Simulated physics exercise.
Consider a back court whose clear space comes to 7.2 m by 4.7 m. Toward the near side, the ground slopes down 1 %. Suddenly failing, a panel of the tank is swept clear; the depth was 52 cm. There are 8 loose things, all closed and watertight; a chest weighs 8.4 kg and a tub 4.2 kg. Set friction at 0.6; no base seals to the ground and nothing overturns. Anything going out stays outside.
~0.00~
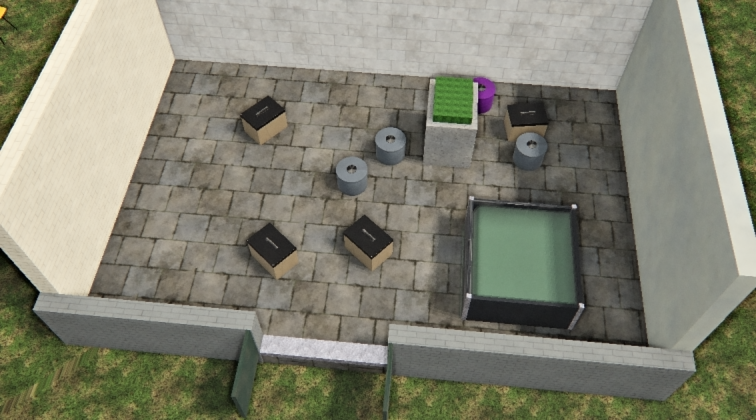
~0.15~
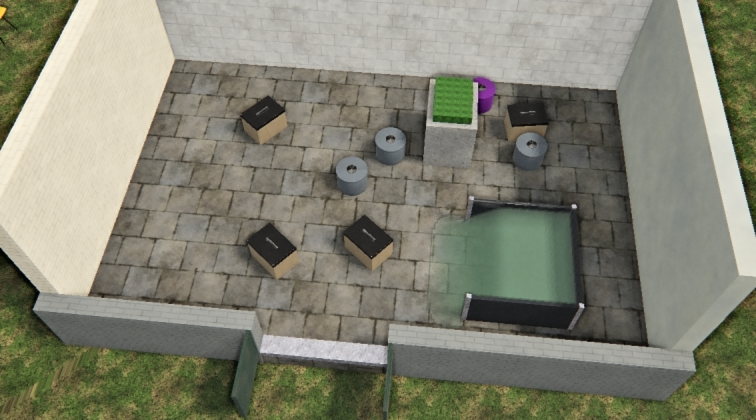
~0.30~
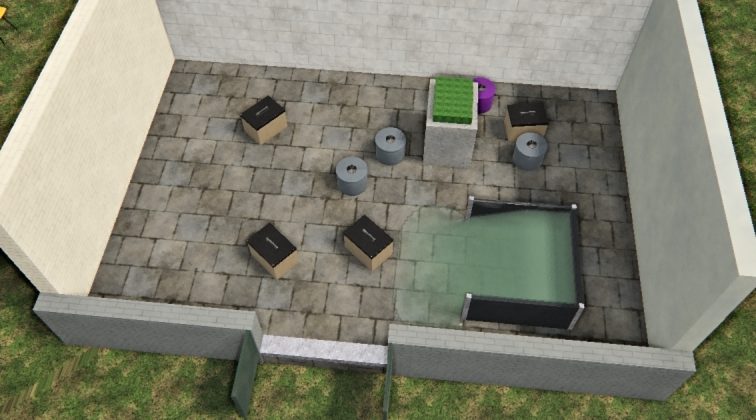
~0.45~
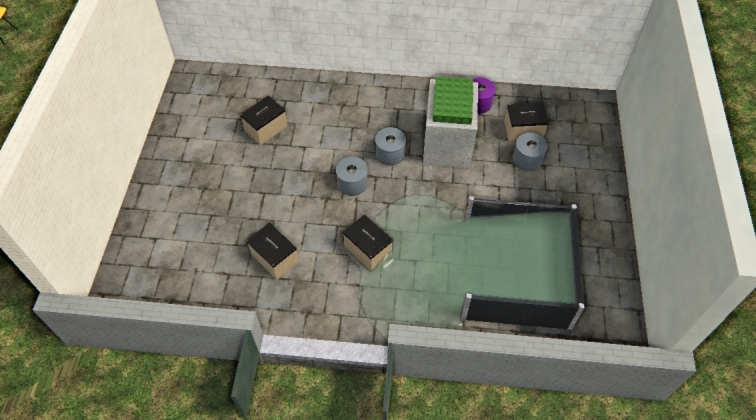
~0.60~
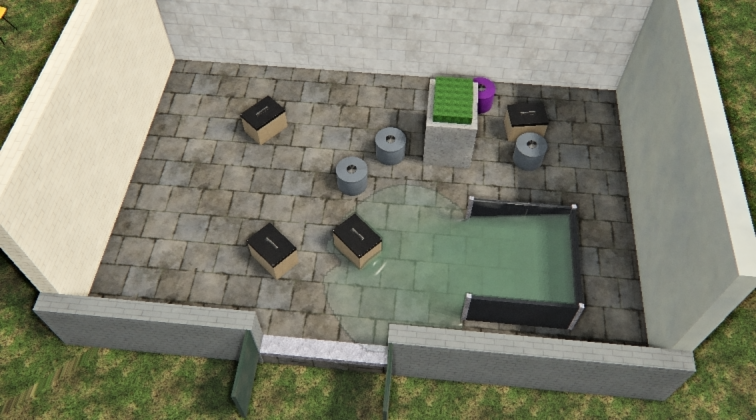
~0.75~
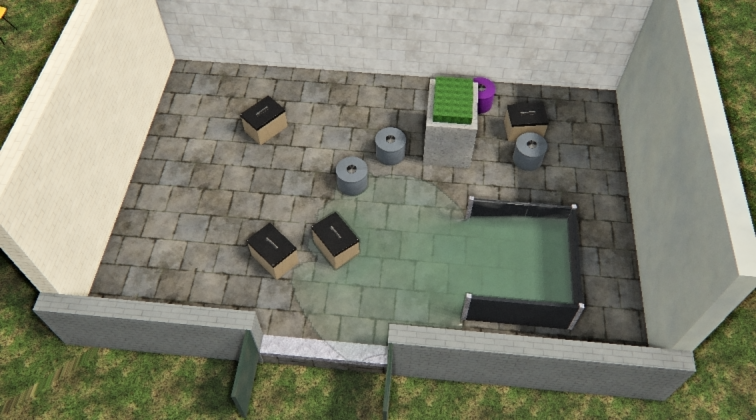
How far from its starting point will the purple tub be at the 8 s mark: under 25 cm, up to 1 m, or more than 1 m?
It will be under 25 cm from its start.
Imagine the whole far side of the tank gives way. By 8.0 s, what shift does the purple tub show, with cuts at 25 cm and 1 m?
So the purple tub winds up far off.
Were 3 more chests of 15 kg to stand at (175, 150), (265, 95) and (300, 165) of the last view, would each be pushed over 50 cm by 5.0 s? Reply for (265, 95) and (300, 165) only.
Well, the first is lower and the second lower.
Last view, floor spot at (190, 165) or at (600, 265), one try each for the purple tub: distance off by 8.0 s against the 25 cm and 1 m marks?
I'd expect that it gets borne away first and remains where it was second.
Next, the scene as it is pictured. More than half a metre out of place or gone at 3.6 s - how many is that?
Tally: 4.
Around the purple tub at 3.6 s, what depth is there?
Near 0 cm deep.
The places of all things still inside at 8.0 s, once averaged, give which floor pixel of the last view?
I'd put it close to (396, 128) in the last view.
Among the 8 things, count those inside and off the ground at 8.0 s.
The number is 3.
After 1.6 s the purple tub is near (481, 88), 0.0 m from its start, aground; 0 of 8 are out; 1 afloat.
After 3.6 s the purple tub is near (481, 88), 0.0 m from its start, aground; 0 of 8 are out; 3 afloat.
After 5.6 s the purple tub is near (481, 88), 0.0 m from its start, aground; 0 of 8 are out; 4 afloat.
After 8.0 s the purple tub is near (481, 88), 0.0 m from its start, aground; 0 of 8 are out; 3 afloat.
